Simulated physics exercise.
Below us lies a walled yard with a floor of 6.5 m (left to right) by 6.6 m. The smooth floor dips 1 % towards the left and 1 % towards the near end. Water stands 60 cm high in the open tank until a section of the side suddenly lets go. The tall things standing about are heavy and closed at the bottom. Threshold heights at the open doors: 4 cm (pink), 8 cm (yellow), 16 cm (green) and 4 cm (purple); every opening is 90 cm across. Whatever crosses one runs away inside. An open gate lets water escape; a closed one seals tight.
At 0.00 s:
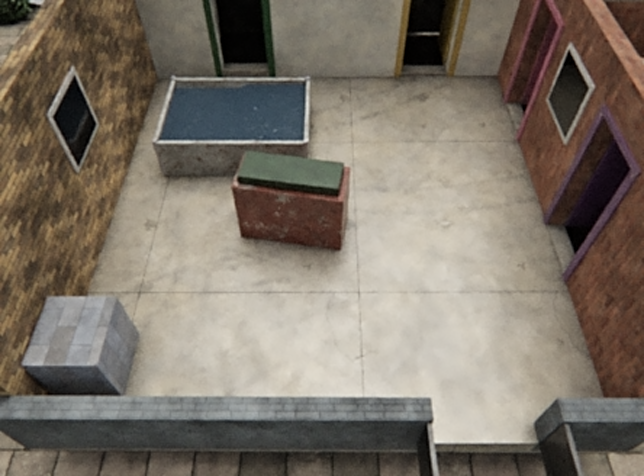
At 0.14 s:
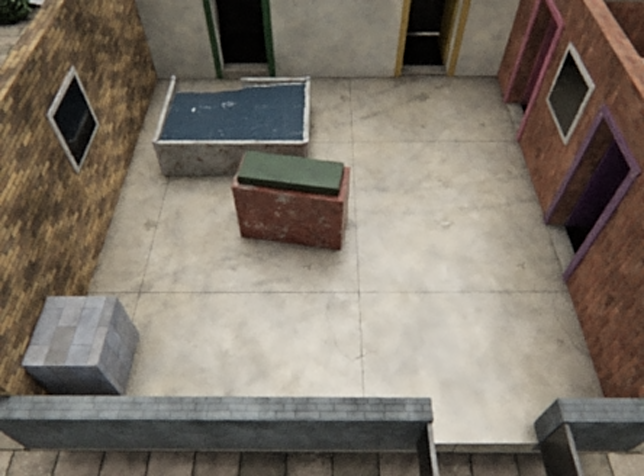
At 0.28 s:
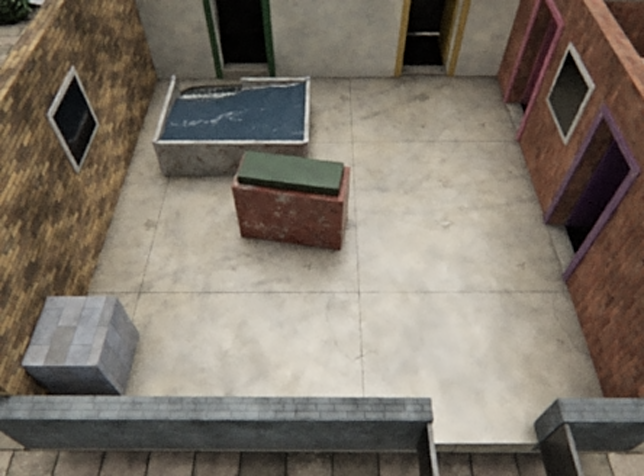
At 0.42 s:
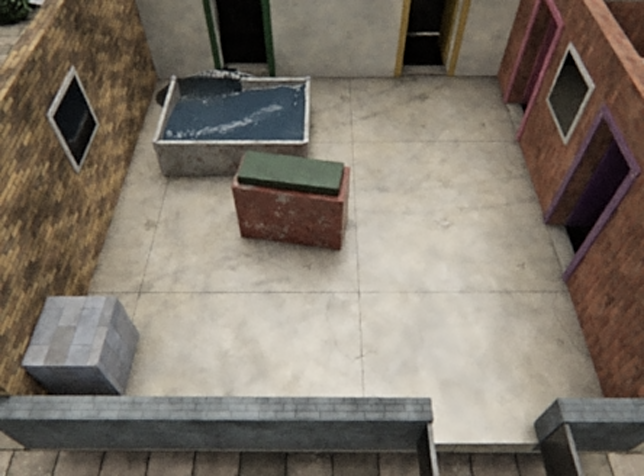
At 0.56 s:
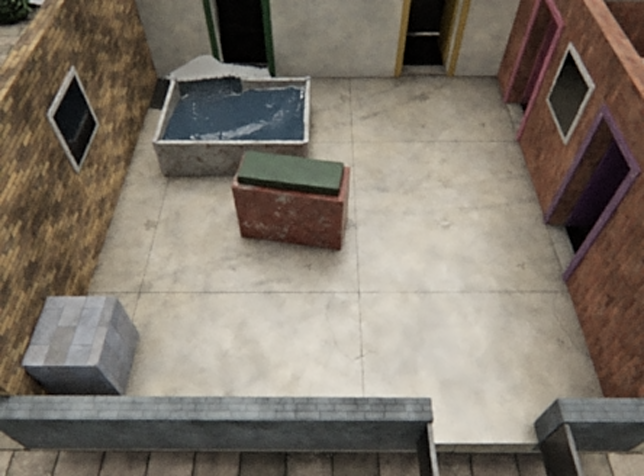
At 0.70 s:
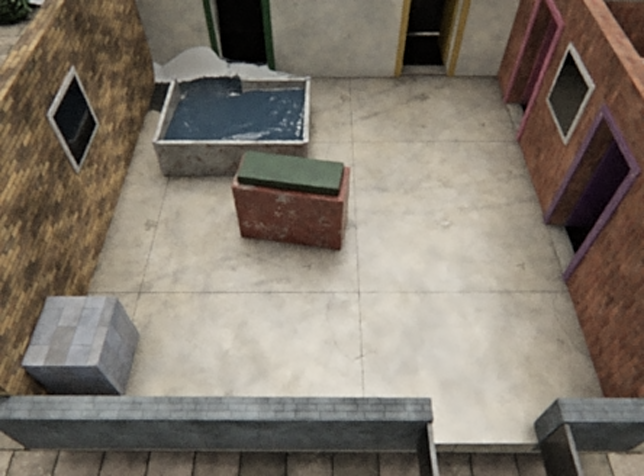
A walled yard with a pale, smooth floor is seen from above, with brick walls at left and right and a low grey wall along the near side. An open tank of dark blue water stands at the back left, near a red block with a green top, a grey block and coloured doorways. The tank's water ripples and sloshes, then pours out behind it and spreads, while all else stays still.
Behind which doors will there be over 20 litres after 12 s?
Door by door: At the pink door it exceeds the limit; at the yellow door it does not reach the limit; at the green door it passes the limit; at the purple door it does not reach the limit.
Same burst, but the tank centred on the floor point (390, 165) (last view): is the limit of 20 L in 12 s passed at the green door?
Then: Green below.
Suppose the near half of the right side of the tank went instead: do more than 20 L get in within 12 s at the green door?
Then: Green below.
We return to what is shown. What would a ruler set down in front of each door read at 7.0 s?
Depths in cm: Pink 8, yellow 4, green 10, purple 3.
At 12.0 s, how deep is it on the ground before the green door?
Some 5.5 cm.
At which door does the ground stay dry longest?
Last comes the purple one.
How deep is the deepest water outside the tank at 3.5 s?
About 28 cm.
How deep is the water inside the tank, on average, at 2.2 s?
Some 31 cm.
After 1.4 s water covers 10 % of the floor and is deepest (56 cm) near (158, 82); pink door not reached, yellow door not reached, green door 32 cm at the sill, 67 L in, purple door not reached.
After 2.2 s water covers 20 % of the floor and is deepest (40 cm) near (156, 87); pink door not reached, yellow door 2 cm at the sill, 0 L in, green door 28 cm at the sill, 132 L in, purple door not reached.
After 3.5 s water covers 40 % of the floor and is deepest (28 cm) near (79, 324); pink door 6 cm at the sill, 0 L in, yellow door 3 cm at the sill, 0 L in, green door 22 cm at the sill, 184 L in, purple door not reached.
After 7.0 s water covers 80 % of the floor and is deepest (14 cm) near (152, 99); pink door 8 cm at the sill, 59 L in, yellow door 4 cm at the sill, 0 L in, green door 10 cm at the sill, 196 L in, purple door 3 cm at the sill, 0 L in.
After 12.0 s water covers 90 % of the floor and is deepest (10 cm) near (341, 405); pink door 2 cm at the sill, 73 L in, yellow door 3 cm at the sill, 0 L in, green door 6 cm at the sill, 196 L in, purple door 2 cm at the sill, 0 L in.
